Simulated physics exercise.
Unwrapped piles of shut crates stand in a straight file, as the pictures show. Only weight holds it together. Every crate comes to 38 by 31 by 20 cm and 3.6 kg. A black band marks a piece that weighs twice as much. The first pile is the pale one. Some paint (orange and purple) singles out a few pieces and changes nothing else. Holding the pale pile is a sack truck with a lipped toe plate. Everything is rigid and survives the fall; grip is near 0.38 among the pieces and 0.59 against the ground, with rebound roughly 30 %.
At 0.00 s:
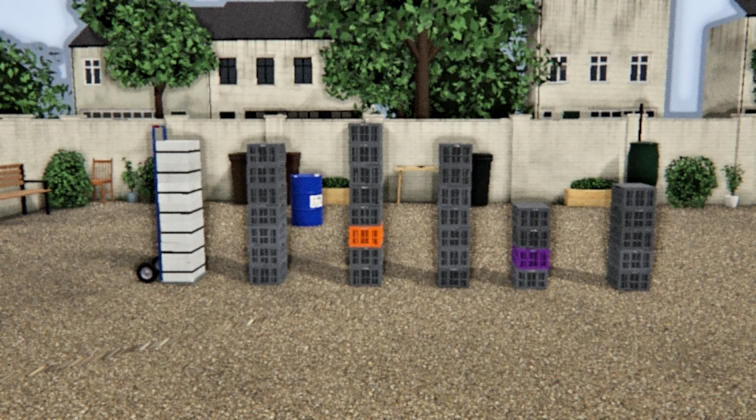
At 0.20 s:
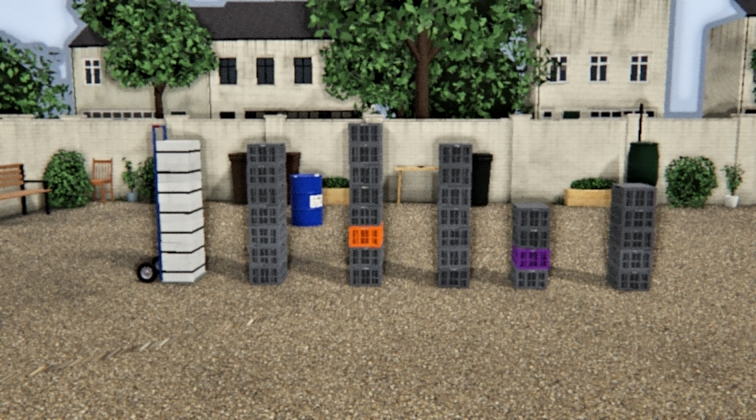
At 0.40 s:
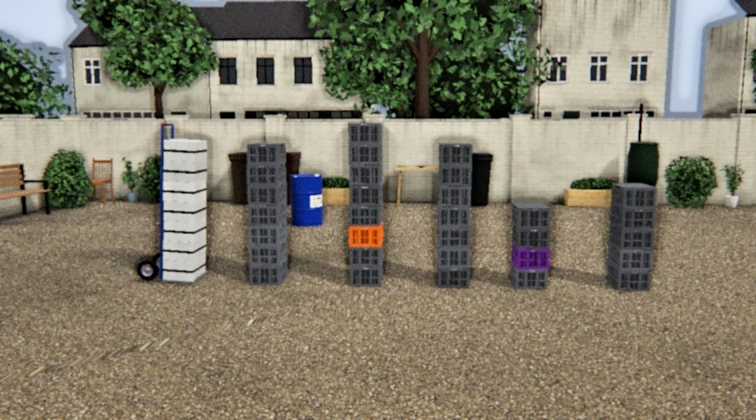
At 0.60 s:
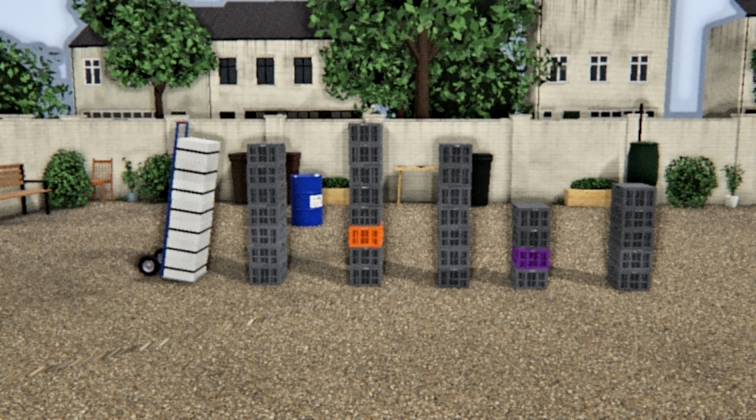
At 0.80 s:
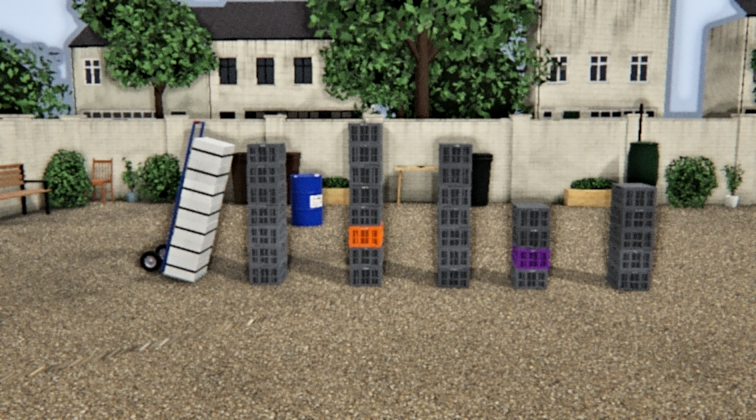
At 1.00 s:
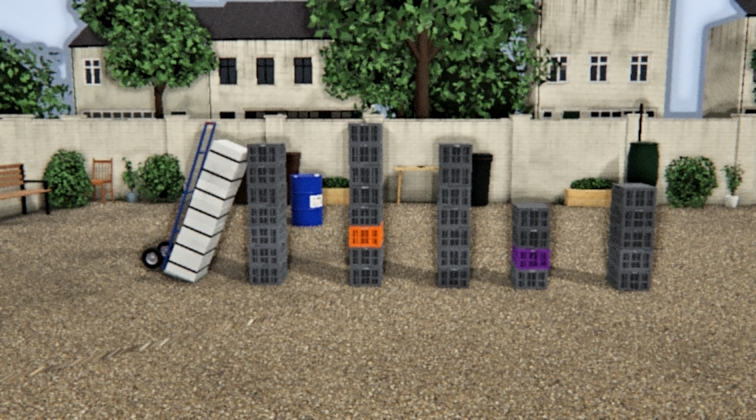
A pale stack of crates on a blue hand truck leans right toward still grey stacks.
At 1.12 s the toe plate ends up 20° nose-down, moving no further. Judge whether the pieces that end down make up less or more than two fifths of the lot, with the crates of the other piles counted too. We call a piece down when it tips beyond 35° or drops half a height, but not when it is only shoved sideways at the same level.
They make up more than two fifths.
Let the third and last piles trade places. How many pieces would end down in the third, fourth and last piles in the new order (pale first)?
Pile by pile, you'd see third at 4, fourth at 7 and last at 0 down.
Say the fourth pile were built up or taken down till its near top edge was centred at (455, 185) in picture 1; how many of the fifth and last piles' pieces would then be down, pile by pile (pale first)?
You'd get fifth 4 and last 0.
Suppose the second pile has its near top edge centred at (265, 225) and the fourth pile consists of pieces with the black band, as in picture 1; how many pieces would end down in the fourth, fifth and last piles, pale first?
Counts down - fourth: 0; fifth: 0; last: 0.
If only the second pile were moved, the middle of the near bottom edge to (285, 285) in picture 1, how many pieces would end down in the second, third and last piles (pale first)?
Down counts: Second 6, third 7, last 4.
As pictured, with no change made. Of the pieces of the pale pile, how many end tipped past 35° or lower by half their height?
I count 7 pale pieces.
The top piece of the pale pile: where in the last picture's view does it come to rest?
Close to (332, 233).
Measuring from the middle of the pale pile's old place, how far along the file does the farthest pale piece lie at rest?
Something like 160 cm along the file.
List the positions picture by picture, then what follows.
In the first picture (each place is the centre of the face we see best), truck frame (155, 158) 0° forward; orange crate (365, 237); purple crate (533, 259); the others all in place.
The second picture shows truck frame (155, 158) 0° forward; orange crate (365, 237).
The third picture shows truck frame (162, 156) 3° forward, top of the pale pile leaning 3°; orange crate (365, 237); the others all in place.
The fourth picture shows truck frame (174, 154) 9° forward, top of the pale pile leaning 9°; orange crate (365, 237); the others all in place.
The fifth picture shows truck frame (188, 153) 15° forward, top of the pale pile leaning 15°; orange crate (365, 237); the others all in place.
The sixth picture shows truck frame (198, 153) 19° forward, top of the pale pile leaning 23°; orange crate (365, 237); purple crate (533, 259); the others all in place.
By 1.62 s, 7 of the pale pile down; 1 of the 31 other crates down.
By 2.34 s, 7 of the pale pile down; 14 of the 31 other crates down; orange crate tilted 47°, 12 cm lower.
By 3.38 s, 7 of the pale pile down; 23 of the 31 other crates down; purple crate on its side; orange crate tilted 66°, 33 cm lower.
When it is over (4.6 s), 7 of the pale pile down; 27 of the 31 other crates down; purple crate on its side; orange crate tilted 66°, 33 cm lower. That is 87 per cent. In pixels of the last frame, middles, purple crate near (579, 269), orange crate near (424, 265).
